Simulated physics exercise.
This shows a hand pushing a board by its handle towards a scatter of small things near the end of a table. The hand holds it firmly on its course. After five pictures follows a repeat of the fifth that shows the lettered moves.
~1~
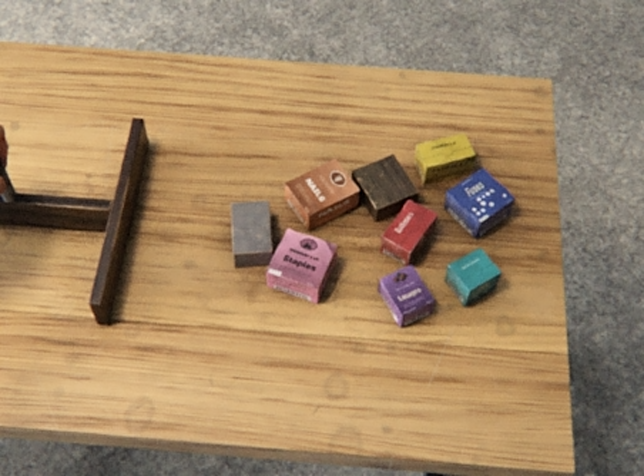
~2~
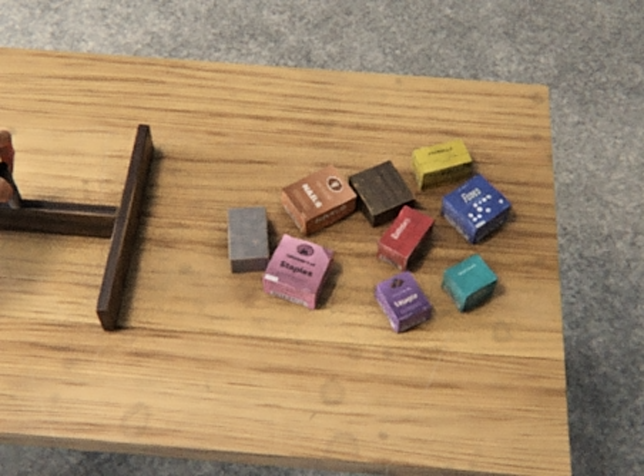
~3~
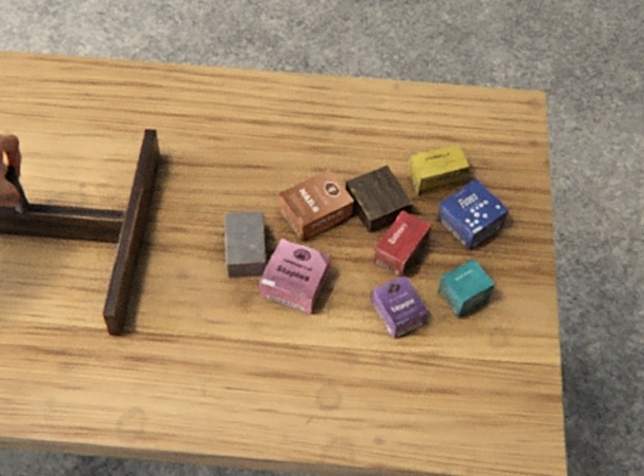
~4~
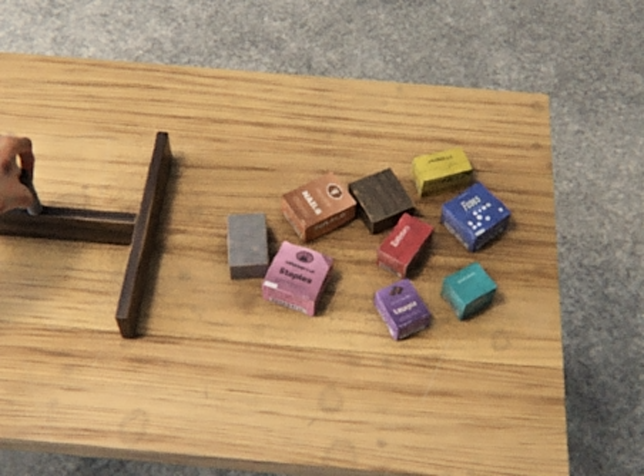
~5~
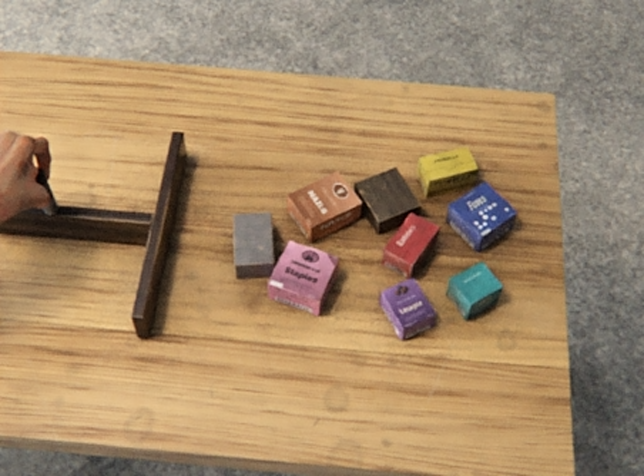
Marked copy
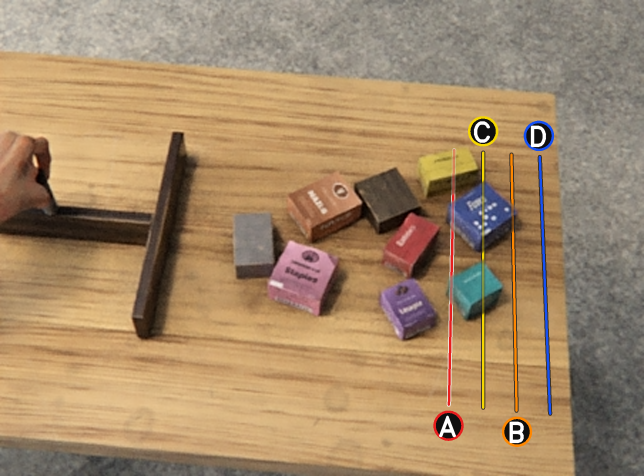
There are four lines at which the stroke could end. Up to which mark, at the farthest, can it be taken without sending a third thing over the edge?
At C, and not beyond.
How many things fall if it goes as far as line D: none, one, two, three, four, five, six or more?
In all, six or more.
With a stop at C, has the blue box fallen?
Yes.
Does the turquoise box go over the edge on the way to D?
Yes.
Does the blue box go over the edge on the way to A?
By then, no.
On the copy, A at (452, 267); B at (514, 272); C at (483, 269); D at (545, 275).
On C. First, board (275, 228); black block (398, 195); pink box (346, 285).
Then, board (394, 238); yellow packet (512, 161); blue box (504, 222).
Finally, board (484, 246); blue box over the edge; turquoise box (564, 309); one fallen.
By contrast, A is within the limit but short; B drops three; D drops seven.
